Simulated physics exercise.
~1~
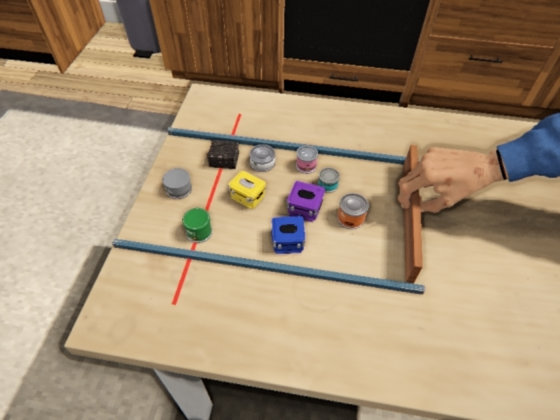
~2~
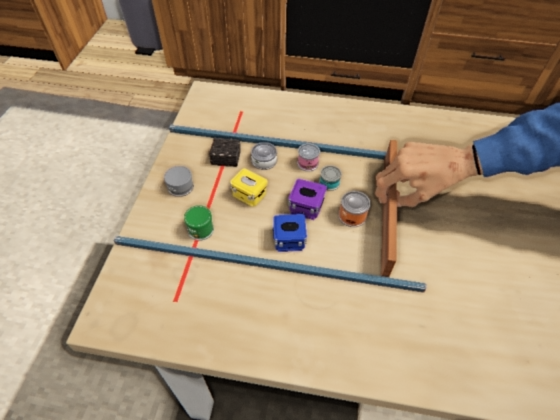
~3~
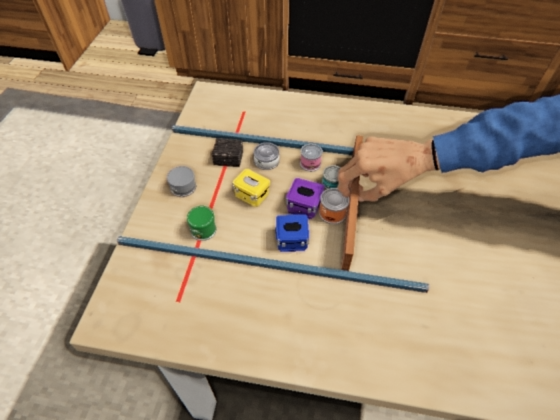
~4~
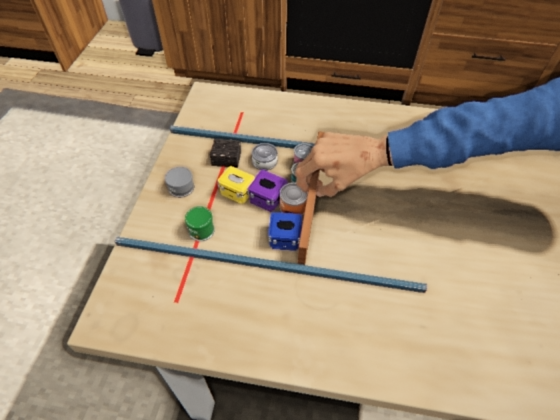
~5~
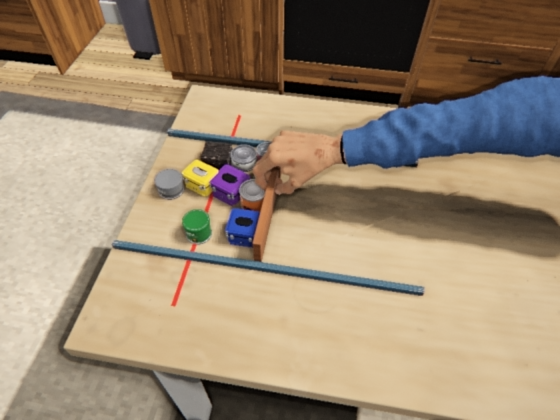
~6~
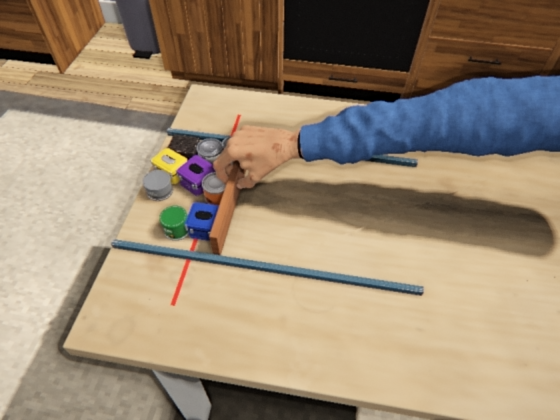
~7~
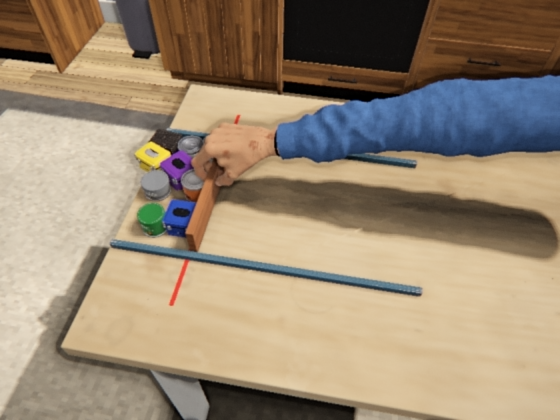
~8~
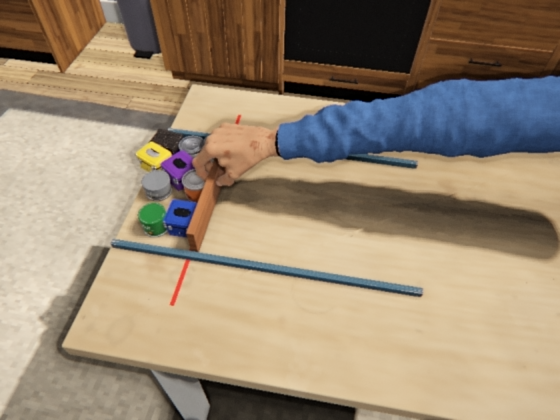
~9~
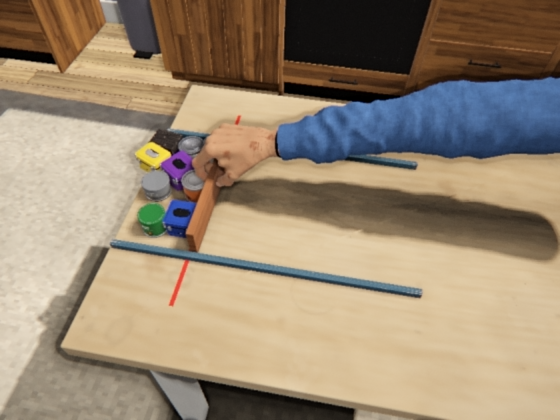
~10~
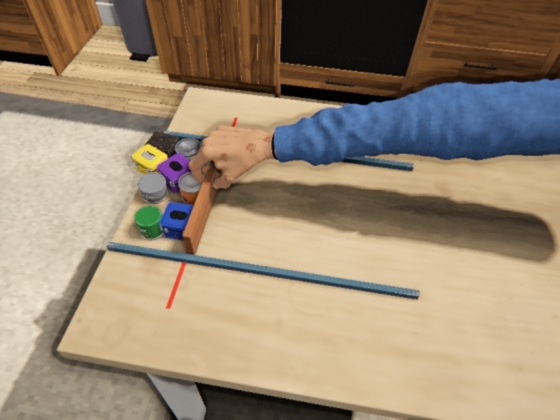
In this clip, a hand slides an upright wooden board leftward between two blue rails on a table, gathering colourful tins and cases and pushing them past a red line. The board then stops and stays still, with the cluster resting near the table's left end and nothing fallen.
